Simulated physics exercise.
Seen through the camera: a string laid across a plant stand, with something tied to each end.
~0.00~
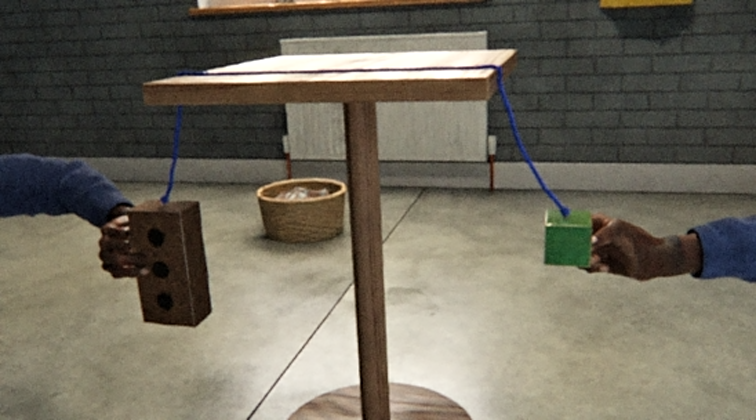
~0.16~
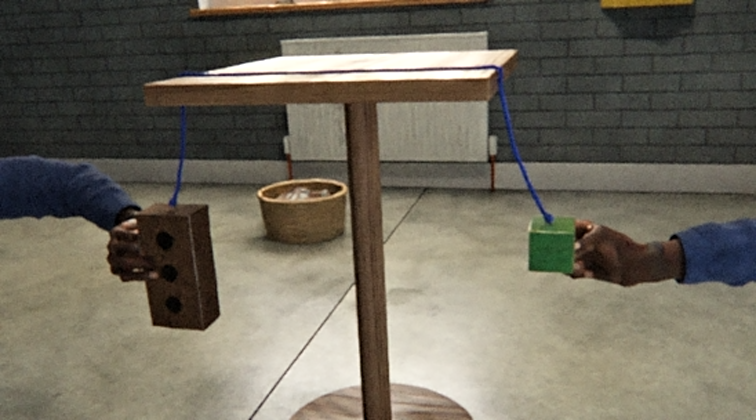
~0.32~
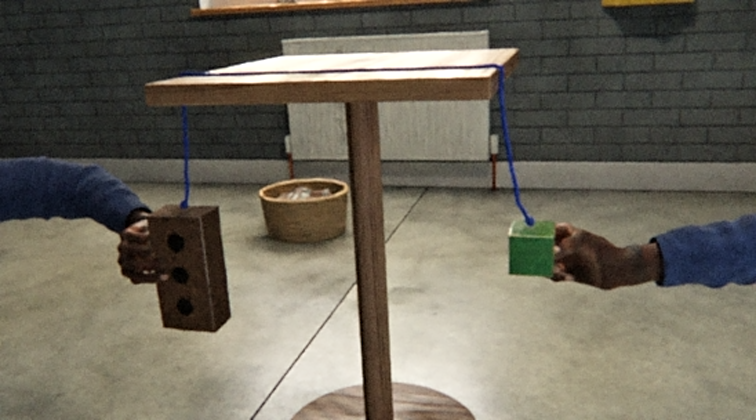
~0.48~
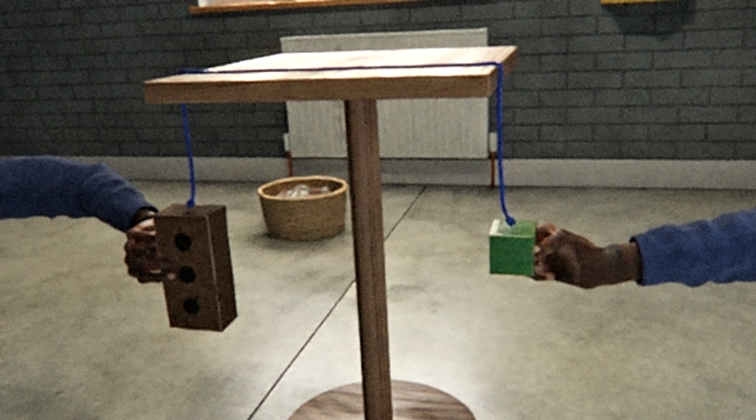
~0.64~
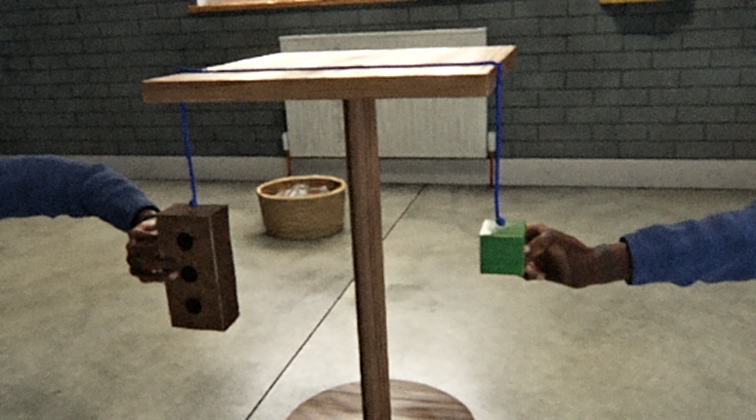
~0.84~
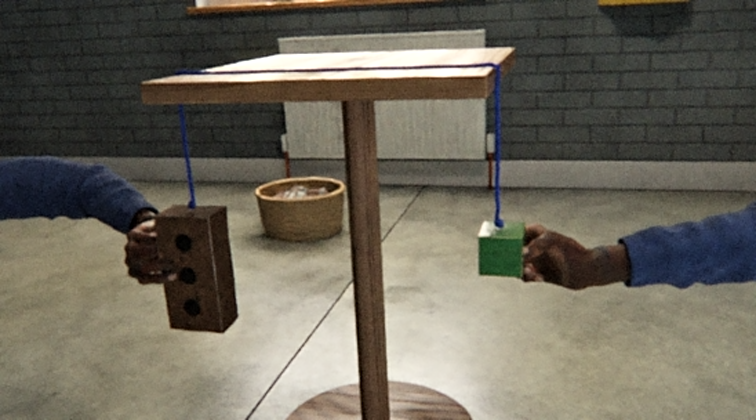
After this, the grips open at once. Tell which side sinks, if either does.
Leftward motion.
After 1.48 s, left brick down on the floor; right block pulled up onto the top.
After 1.96 s, left brick down on the floor; right block down on the floor.
In the end, left brick down on the floor; right block down on the floor. The string goes down on the left.
